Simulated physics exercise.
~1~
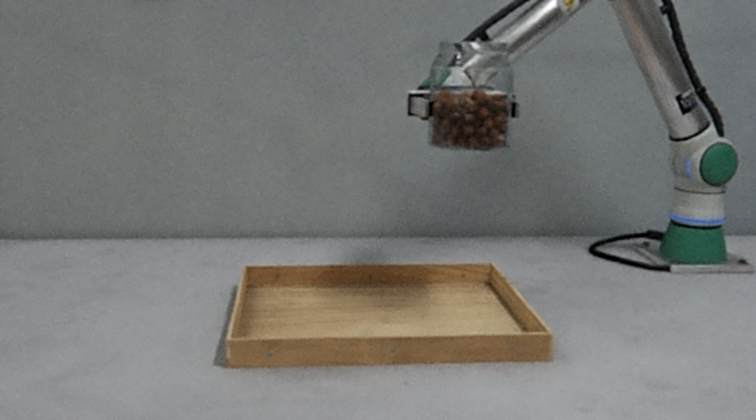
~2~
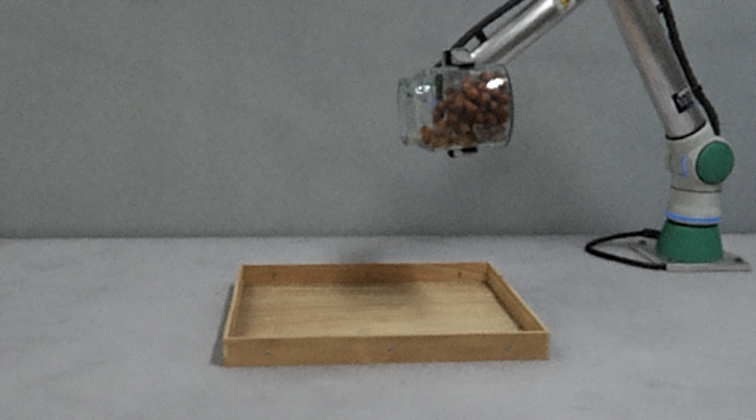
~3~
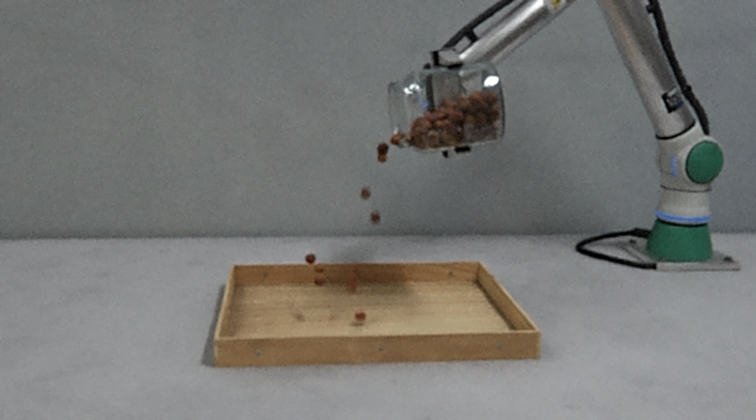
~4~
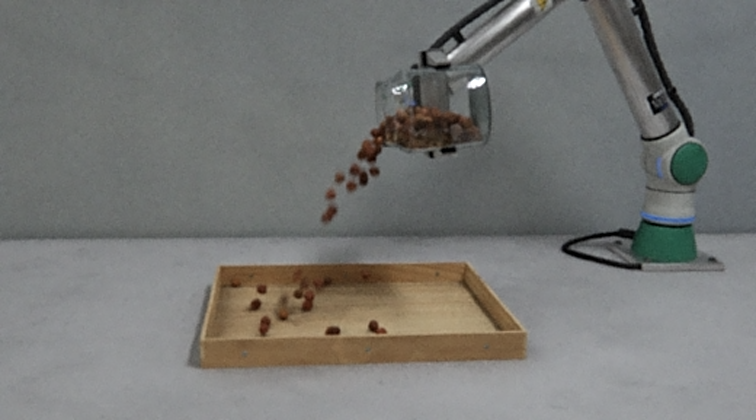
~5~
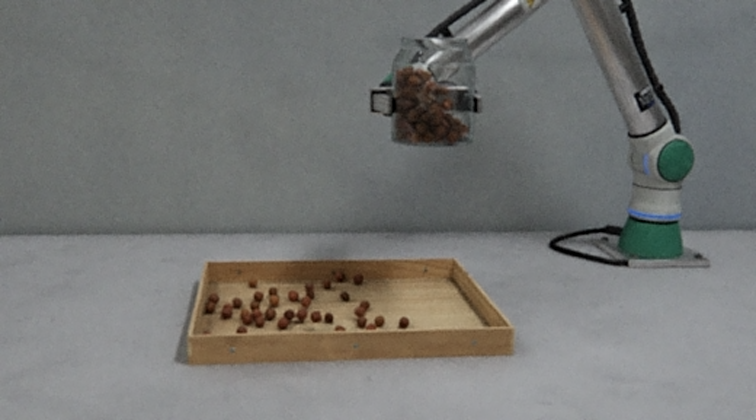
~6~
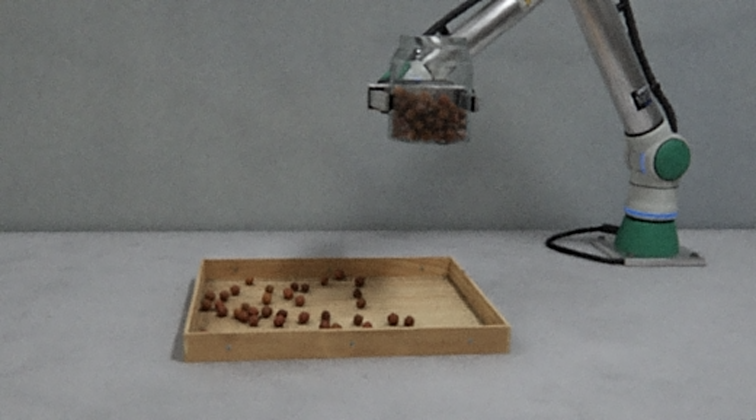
We see a robotic arm holding a clear jar of hazelnuts above a shallow wooden tray, tipping it to the left so some nuts tumble out and scatter across the tray, then turning it upright again with most of the nuts still inside.
